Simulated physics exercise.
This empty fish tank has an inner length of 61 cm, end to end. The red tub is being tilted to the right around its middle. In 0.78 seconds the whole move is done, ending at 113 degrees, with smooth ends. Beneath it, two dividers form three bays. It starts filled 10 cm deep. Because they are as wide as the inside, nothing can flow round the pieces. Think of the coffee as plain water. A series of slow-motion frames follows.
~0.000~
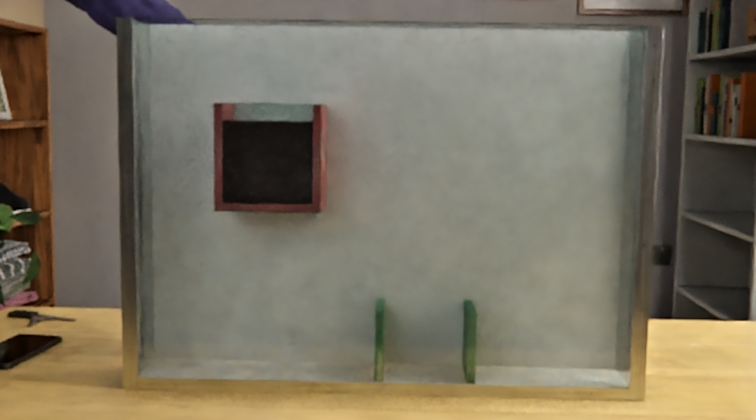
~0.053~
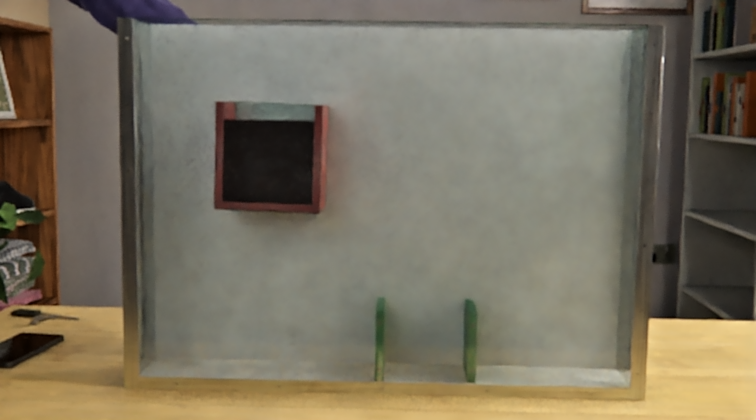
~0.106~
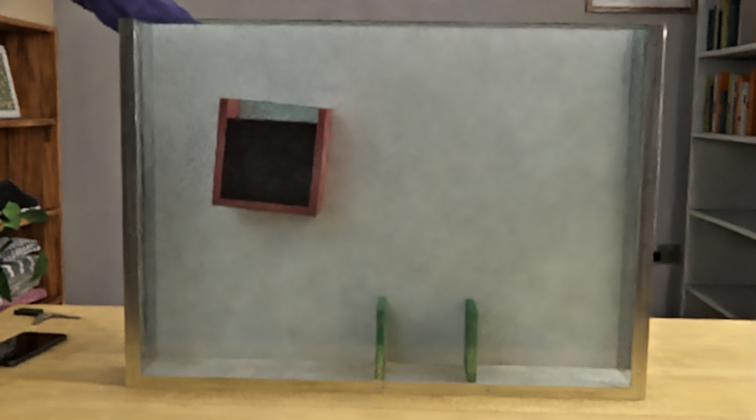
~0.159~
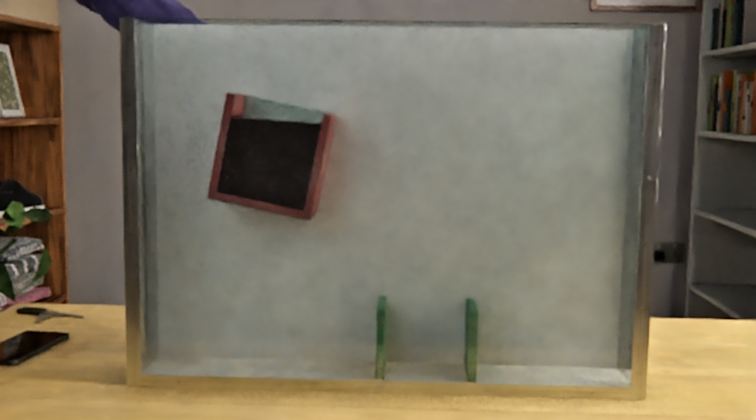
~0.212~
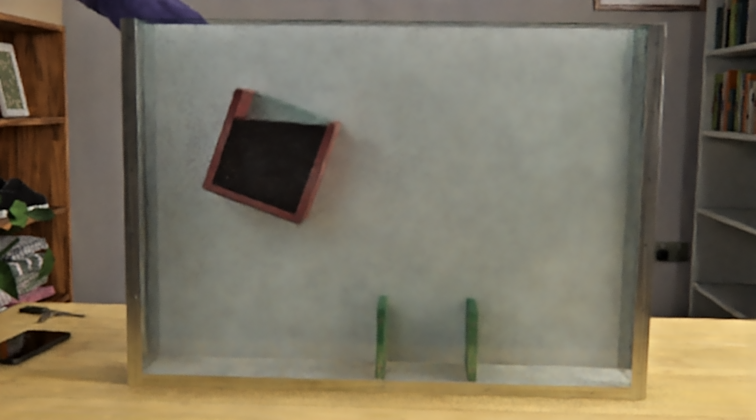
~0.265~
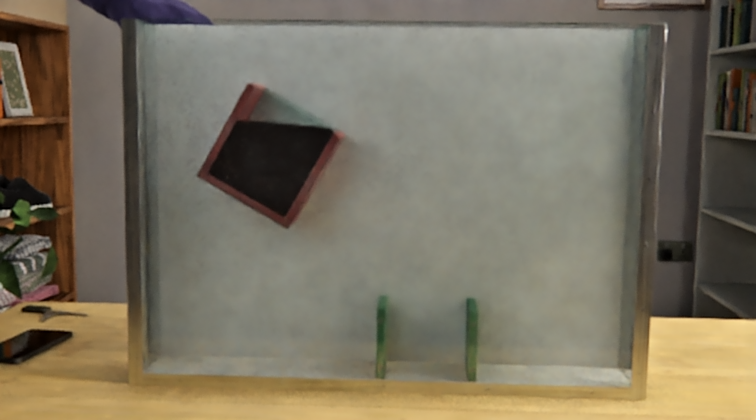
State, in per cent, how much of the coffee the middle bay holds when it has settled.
40 %.
Then, 0.47 s in, hardly anything has reached the bottom yet.
Then, 0.72 s in, 47 per cent is down, the largest part in the middle bay.
Then, 1.05 s in, 91 per cent is down, the largest part in the left bay.
Finally, the split from left to right is 54, 42 and 4 per cent.
